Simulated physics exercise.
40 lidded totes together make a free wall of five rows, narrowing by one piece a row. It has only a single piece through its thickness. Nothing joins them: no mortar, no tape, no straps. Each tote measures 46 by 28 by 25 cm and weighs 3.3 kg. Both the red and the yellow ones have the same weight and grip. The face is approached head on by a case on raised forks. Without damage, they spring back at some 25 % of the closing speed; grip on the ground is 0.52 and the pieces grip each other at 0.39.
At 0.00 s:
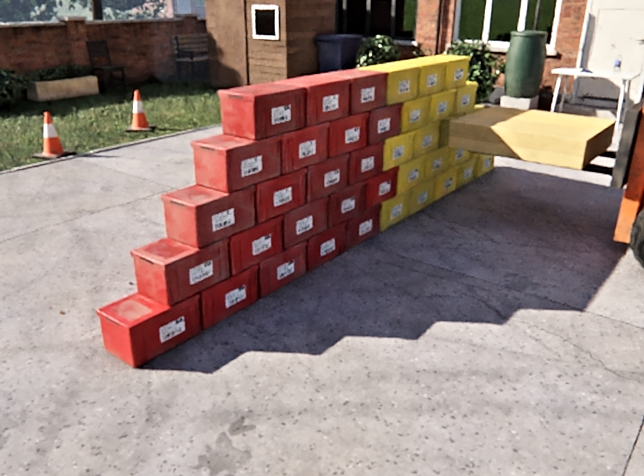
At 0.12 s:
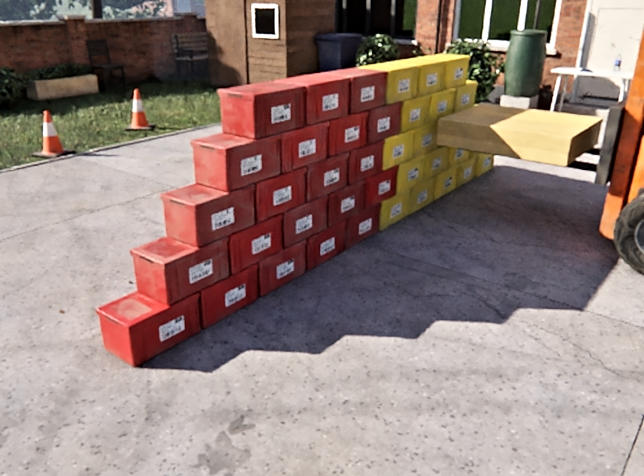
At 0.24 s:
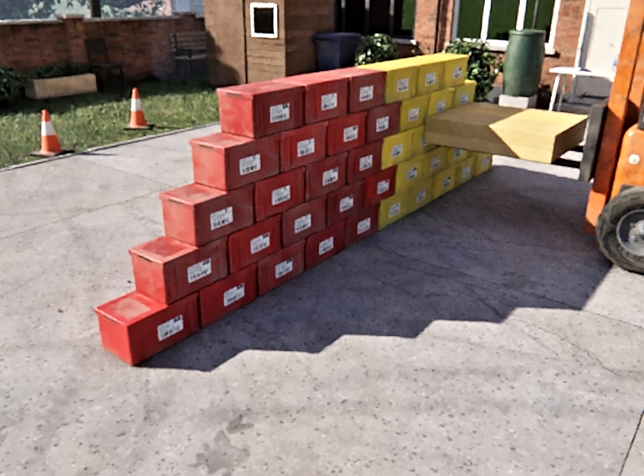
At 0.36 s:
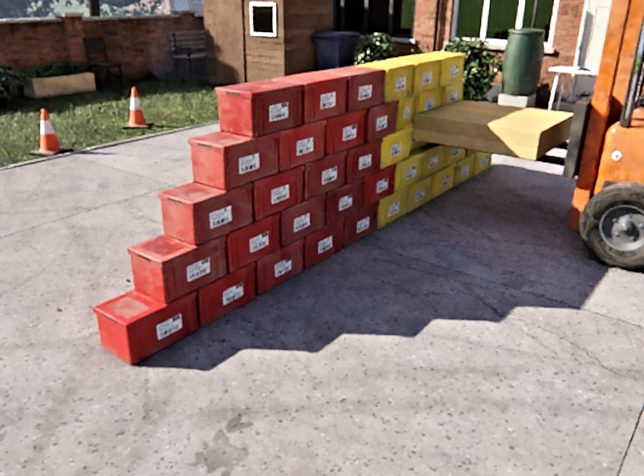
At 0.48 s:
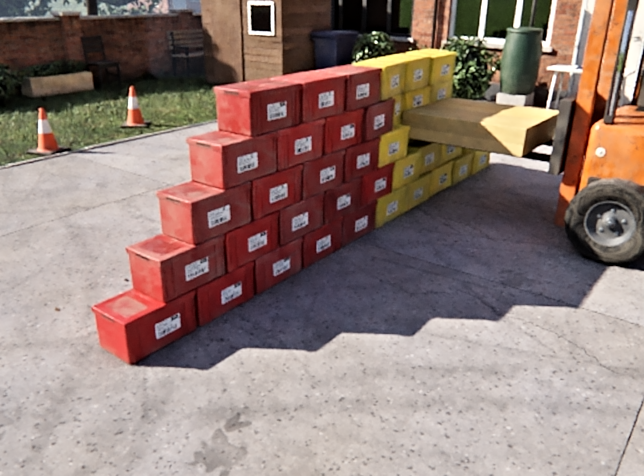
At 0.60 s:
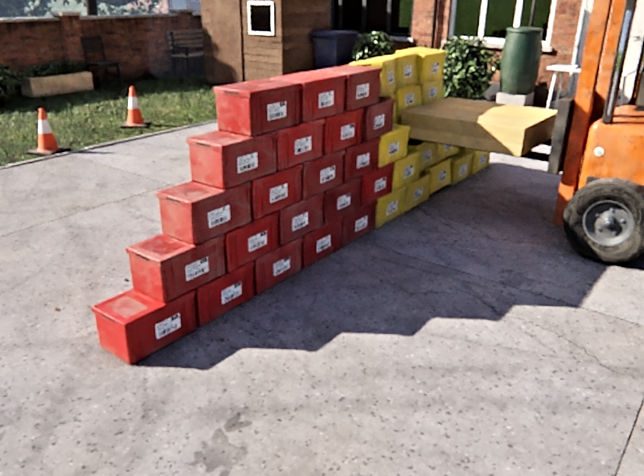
A forklift carried a flat tan case leftward on its raised forks and pushed it into the yellow end of a stepped wall of red and yellow boxes, shoving several yellow ones out of line.
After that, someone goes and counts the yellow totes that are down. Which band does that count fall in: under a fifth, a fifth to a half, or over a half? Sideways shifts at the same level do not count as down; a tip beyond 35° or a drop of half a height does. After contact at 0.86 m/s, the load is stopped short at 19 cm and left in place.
Over a half.
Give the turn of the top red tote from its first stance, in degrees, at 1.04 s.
Around 0° from its start.
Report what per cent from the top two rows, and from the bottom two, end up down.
Top 50 per cent versus bottom 20 per cent.
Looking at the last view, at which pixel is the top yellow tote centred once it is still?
It comes to rest around (200, 161) in the last view.
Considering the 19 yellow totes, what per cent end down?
Close to 65 per cent of them end up down.
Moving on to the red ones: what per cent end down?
For red, it's 0 per cent down at the end.
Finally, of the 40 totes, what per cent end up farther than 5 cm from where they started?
Shifted: 30 per cent.
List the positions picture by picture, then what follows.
In the first frame (each place is the centre of the face we see best), load (461, 133) 22 cm short of touching; top yellow tote (433, 79); top red tote (331, 102); all as stacked.
The second frame shows load (449, 131) 11 cm short of touching; top yellow tote (433, 78).
The third frame shows load (436, 129) 9 mm short of touching; top yellow tote (432, 78).
The fourth frame shows load (424, 126) 9 cm in; top yellow tote (429, 77) moved 23 mm; 8 have shifted.
The fifth frame shows load (412, 123) 19 cm in; top yellow tote (419, 74) moved 10 cm; 11 have shifted.
The sixth frame shows load (411, 123) 19 cm in, stopped; top yellow tote (409, 70) tilted 9°; top red tote (326, 98); 12 have shifted.
By 0.78 s, none of the 19 yellow totes down (0 of 40 in all colours); top yellow tote tilted 15°.
By 1.04 s, 11 of the 19 yellow totes down (11 of 40 in all colours); top yellow tote tilted 32°, 14 cm lower.
By 1.26 s, 12 of the 19 yellow totes down (12 of 40 in all colours); top yellow tote tilted 42°, 57 cm lower.
By 1.68 s, 12 of the 19 yellow totes down (12 of 40 in all colours); top yellow tote upside down.
When it is over (2.7 s), 12 of the 19 yellow totes down (12 of 40 in all colours); top yellow tote upside down; top red tote unmoved. That is 63 per cent. In pixels of the last frame, middles, top yellow tote near (200, 161), top red tote near (309, 96).
